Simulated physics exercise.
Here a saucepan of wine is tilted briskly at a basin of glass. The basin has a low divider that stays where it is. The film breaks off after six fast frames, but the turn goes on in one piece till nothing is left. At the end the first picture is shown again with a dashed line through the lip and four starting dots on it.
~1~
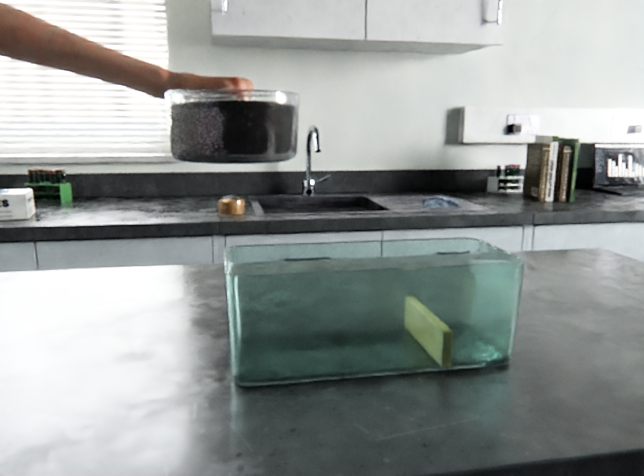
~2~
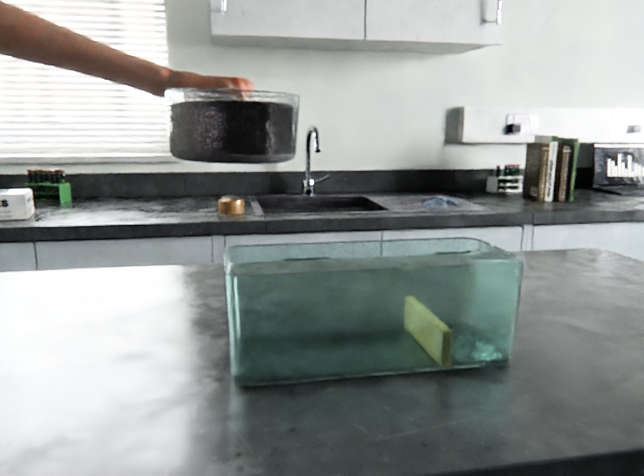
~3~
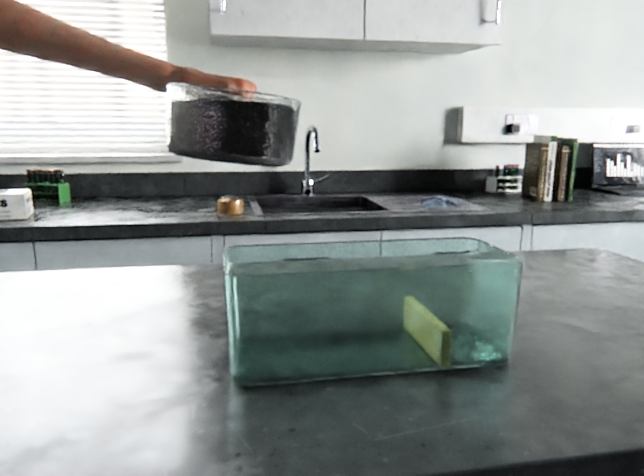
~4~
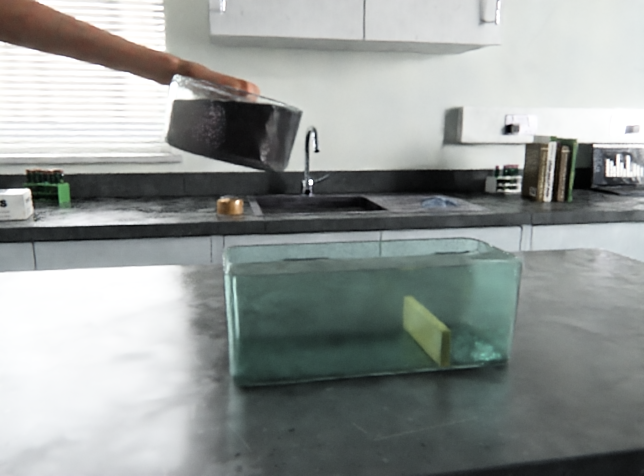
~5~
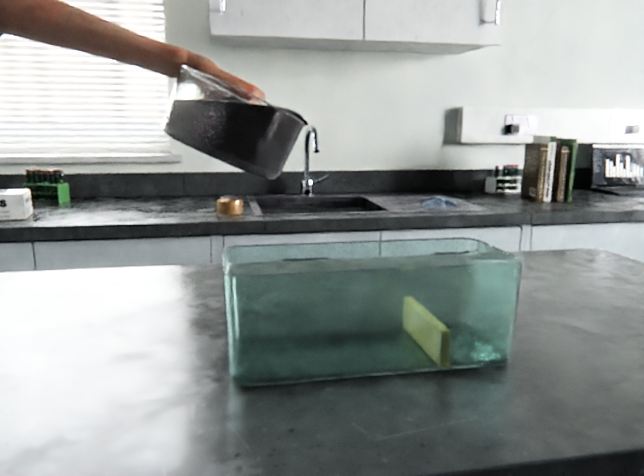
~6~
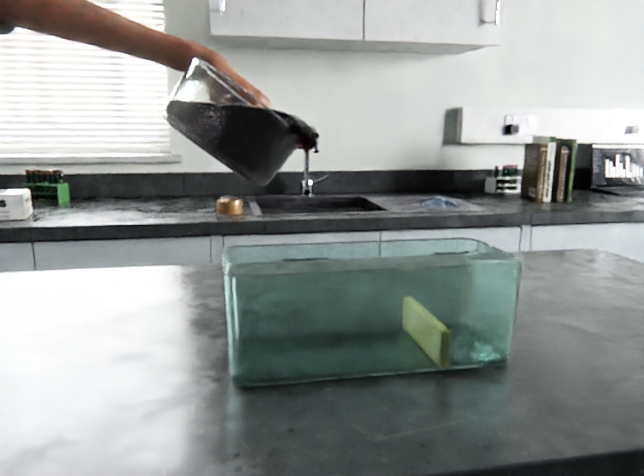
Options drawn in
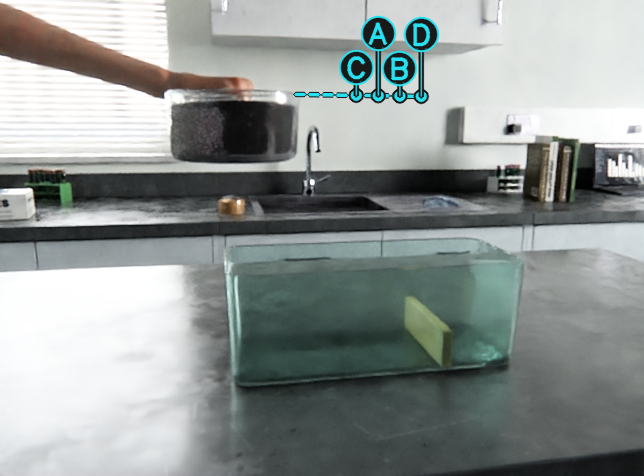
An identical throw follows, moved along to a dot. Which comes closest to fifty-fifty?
Use spot B.
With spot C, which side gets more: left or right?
More ends on the left.
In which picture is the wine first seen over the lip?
Picture 5.
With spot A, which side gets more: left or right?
More ends on the left.
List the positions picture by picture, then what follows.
The first picture shows upright, lip at (295, 94); basin from (232, 383) to (510, 360); top of the wall at (427, 312); nothing has left yet.
The second picture shows upright, lip at (296, 96); nothing has left yet.
The third picture shows tipped about 7°, lip at (297, 101); nothing has left yet.
The fourth picture shows tipped about 14°, lip at (300, 110); nothing has left yet.
The fifth picture shows tipped about 24°, lip at (301, 123); wine is over the lip, down to (301, 123).
The sixth picture shows tipped about 37°, lip at (300, 137); wine is over the lip, down to (306, 150).
On the marked copy, A at (378, 95); B at (399, 96); C at (356, 95); D at (421, 96).
Choosing A, about 65 % ends left of the wall and 32 % right of it; 3 % is lost outside.
Choosing B, about 50 % ends left of the wall and 47 % right of it.
Choosing C, about 82 % ends left of the wall and 13 % right of it; 5 % is lost outside.
Choosing D, about 38 % ends left of the wall and 60 % right of it.
